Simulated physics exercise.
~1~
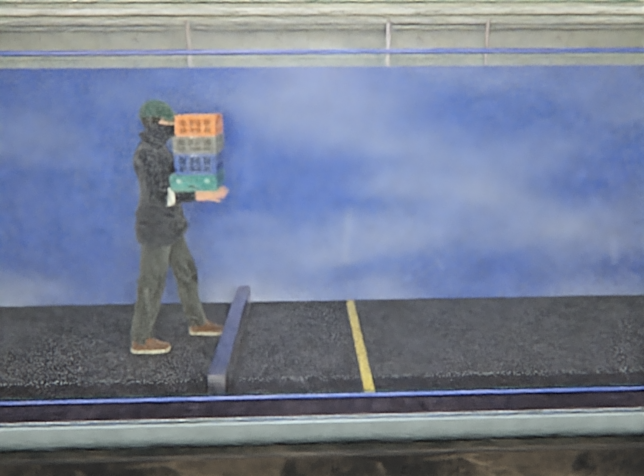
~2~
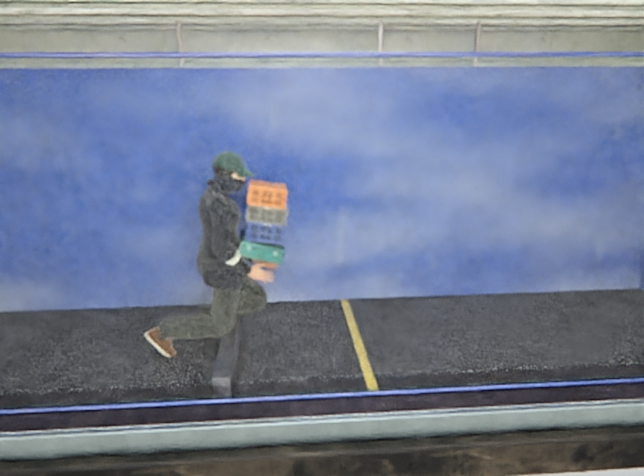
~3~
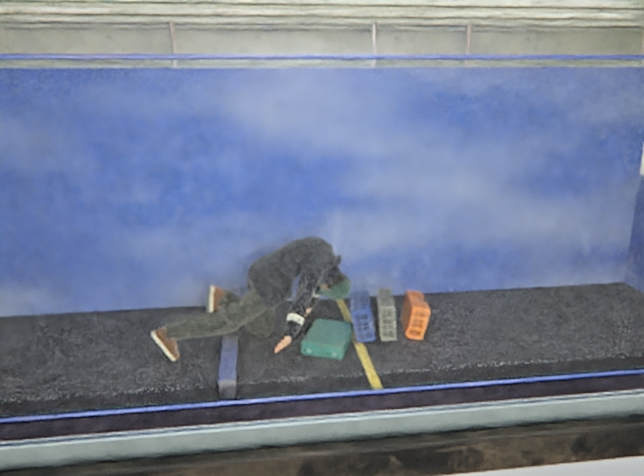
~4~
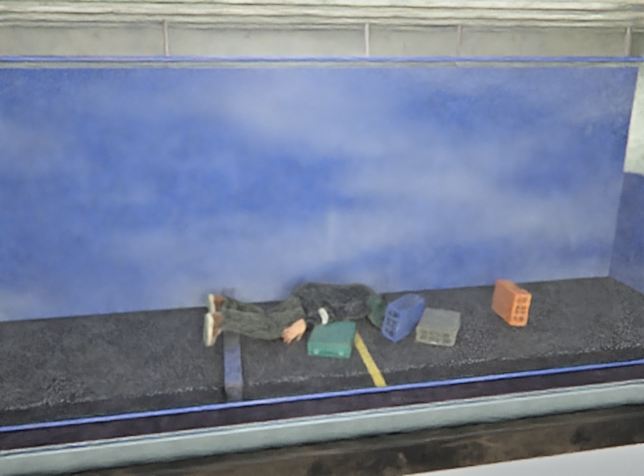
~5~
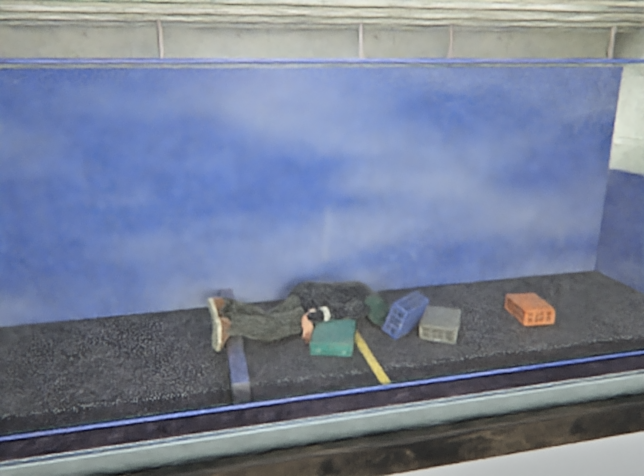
At first, a masked person in a green cap and dark clothes walks right along a dark floor toward a low rail, both arms holding a stack of orange, grey and blue crates on a teal toolbox. The person tips forward at the rail, one leg trailing behind. Then the person pitches down headfirst, and the stack spills to the right. The toolbox lands near the yellow line while the crates tumble beyond it, the orange one going farthest. Finally the person lies face down with feet by the rail and head just past the line, the toolbox stopping short of it.
